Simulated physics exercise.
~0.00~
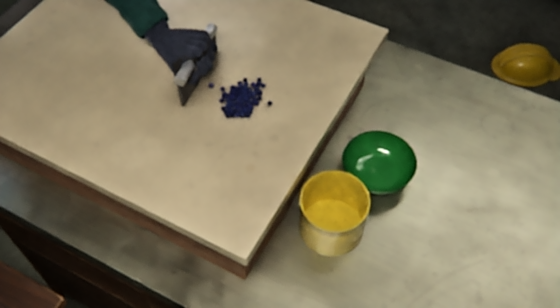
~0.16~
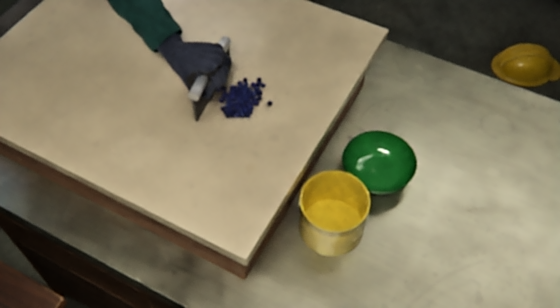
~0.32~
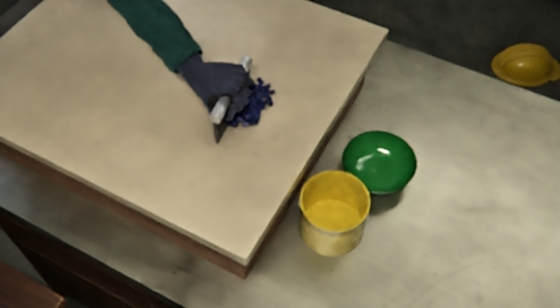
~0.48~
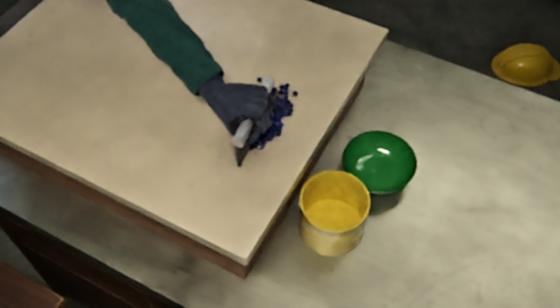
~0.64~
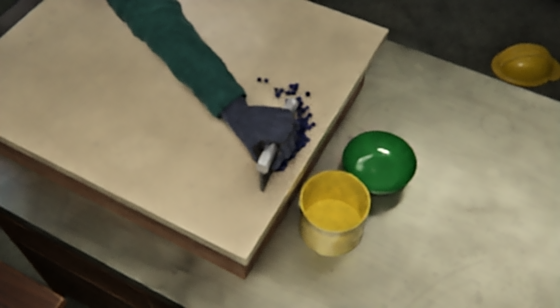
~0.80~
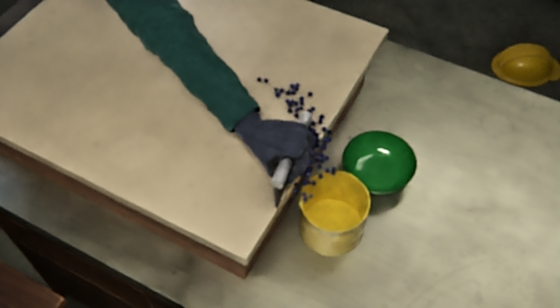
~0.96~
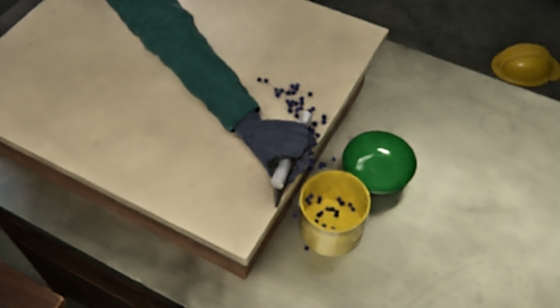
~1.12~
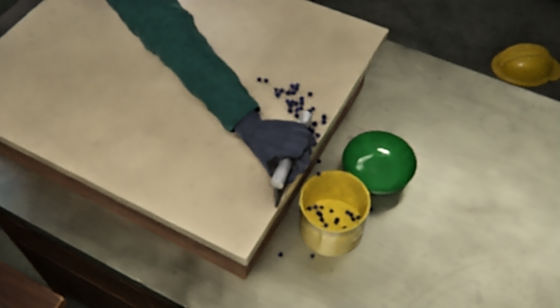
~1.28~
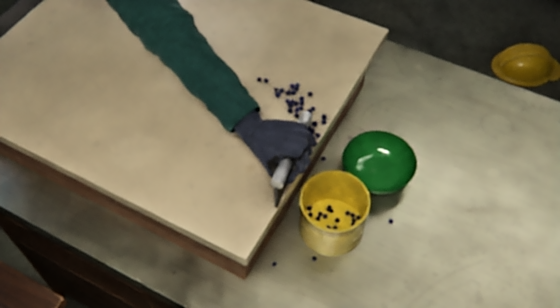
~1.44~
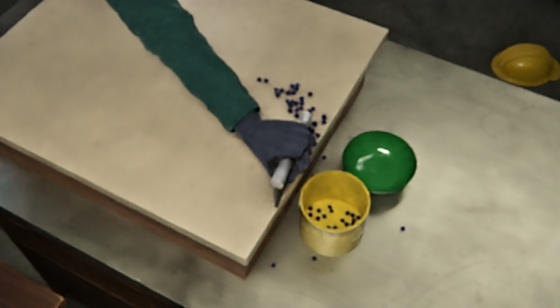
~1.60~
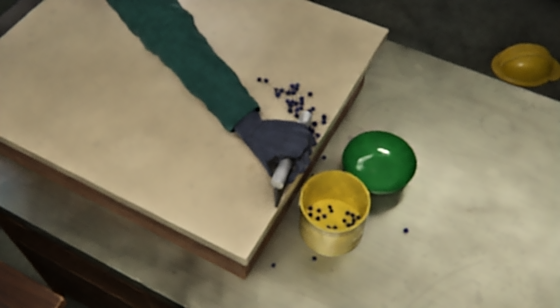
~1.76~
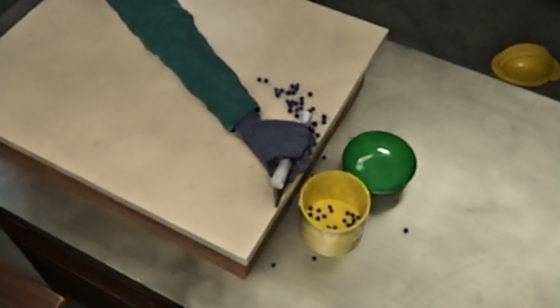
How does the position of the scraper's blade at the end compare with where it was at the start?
At the start the blade is near the far side of the board, to the left of the pile of blueberries. By the end it is farther right and lower, at the board's edge beside the yellow pot.
